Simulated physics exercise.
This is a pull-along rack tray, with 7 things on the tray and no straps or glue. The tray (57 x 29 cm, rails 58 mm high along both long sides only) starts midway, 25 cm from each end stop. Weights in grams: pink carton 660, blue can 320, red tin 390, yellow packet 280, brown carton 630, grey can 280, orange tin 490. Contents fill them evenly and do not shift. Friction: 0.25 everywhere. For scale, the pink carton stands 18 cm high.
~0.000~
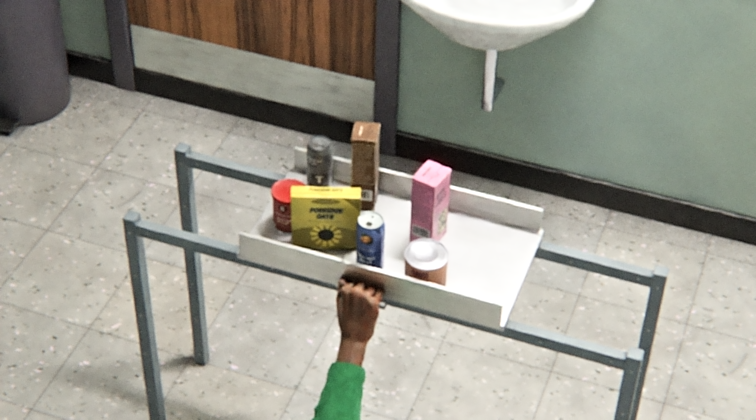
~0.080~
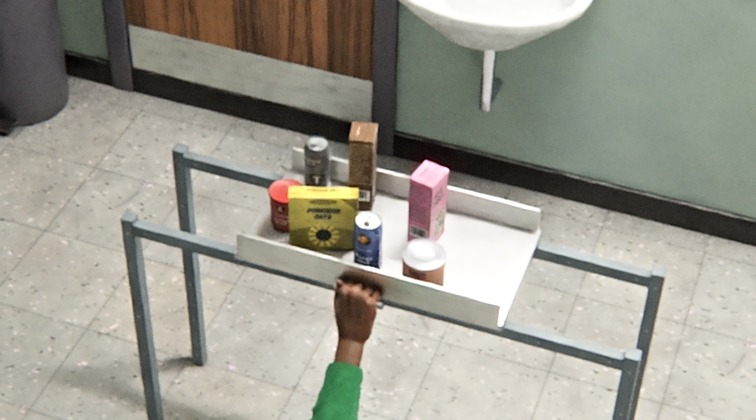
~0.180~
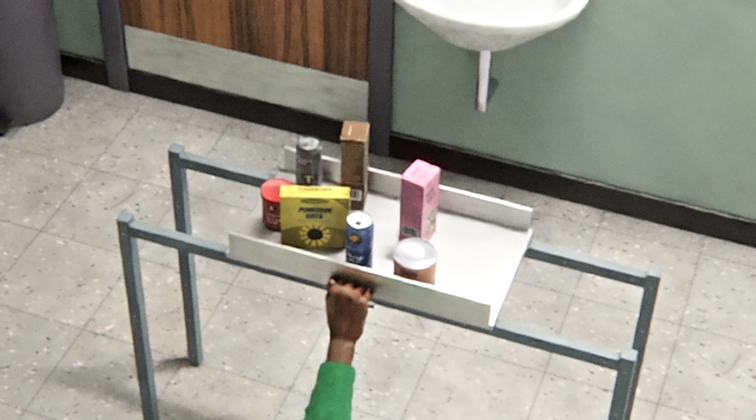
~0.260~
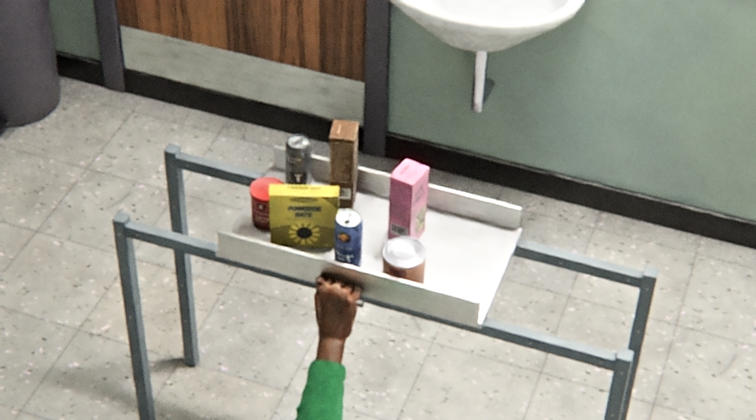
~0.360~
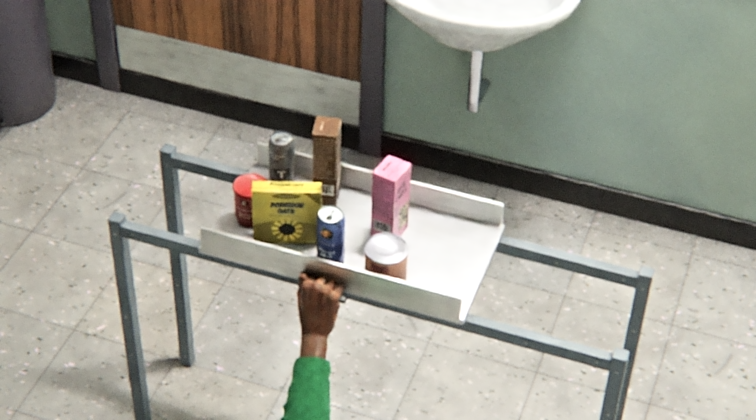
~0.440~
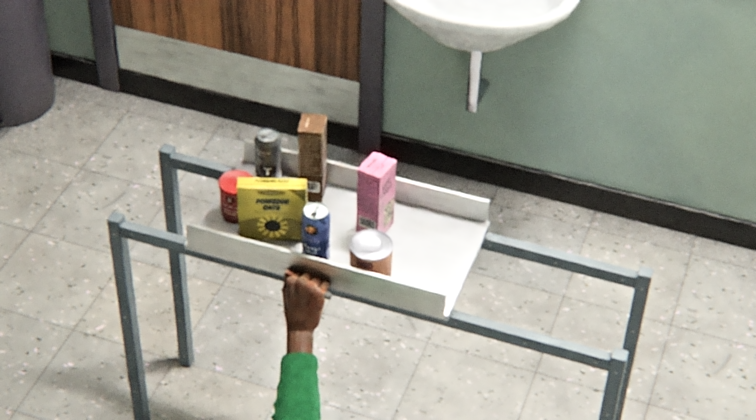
A white tray slides left along a blue-grey metal rack, drawn by a green-sleeved arm whose hand grips its near edge, seen from above in a tiled room with a sink and wooden door behind. On it stand a red tin, yellow packet, blue can and orange tin in front, with a grey can, brown carton and pink carton behind. Barely moving at first, the tray then slides steadily left with its items upright, while the view shifts slightly.
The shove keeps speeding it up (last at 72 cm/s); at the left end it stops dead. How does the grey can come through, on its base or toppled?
The grey can tips over.
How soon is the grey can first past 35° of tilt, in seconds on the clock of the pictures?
At about 1.2 s.
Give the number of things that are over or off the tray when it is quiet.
That comes to 2.
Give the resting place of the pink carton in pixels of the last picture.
Around (261, 168).
Around 0.84 s, tray has slid 25 cm left; grey can shifted 6 cm near (174, 133); pink carton shifted 6 cm; brown carton shifted 6 cm.
Around 1.14 s, tray has slid 25 cm left; red tin and grey can now off the tray; brown carton shifted 10 cm; pink carton shifted 10 cm.
Around 1.54 s, tray has slid 25 cm left; brown carton shifted 10 cm; pink carton shifted 10 cm; yellow packet shifted 10 cm.
Finally (1.8 s), off the tray and tipped over, grey can; off the tray but upright, red tin; not toppled but over 5 cm from the start, pink carton, blue can, yellow packet, brown carton and orange tin.
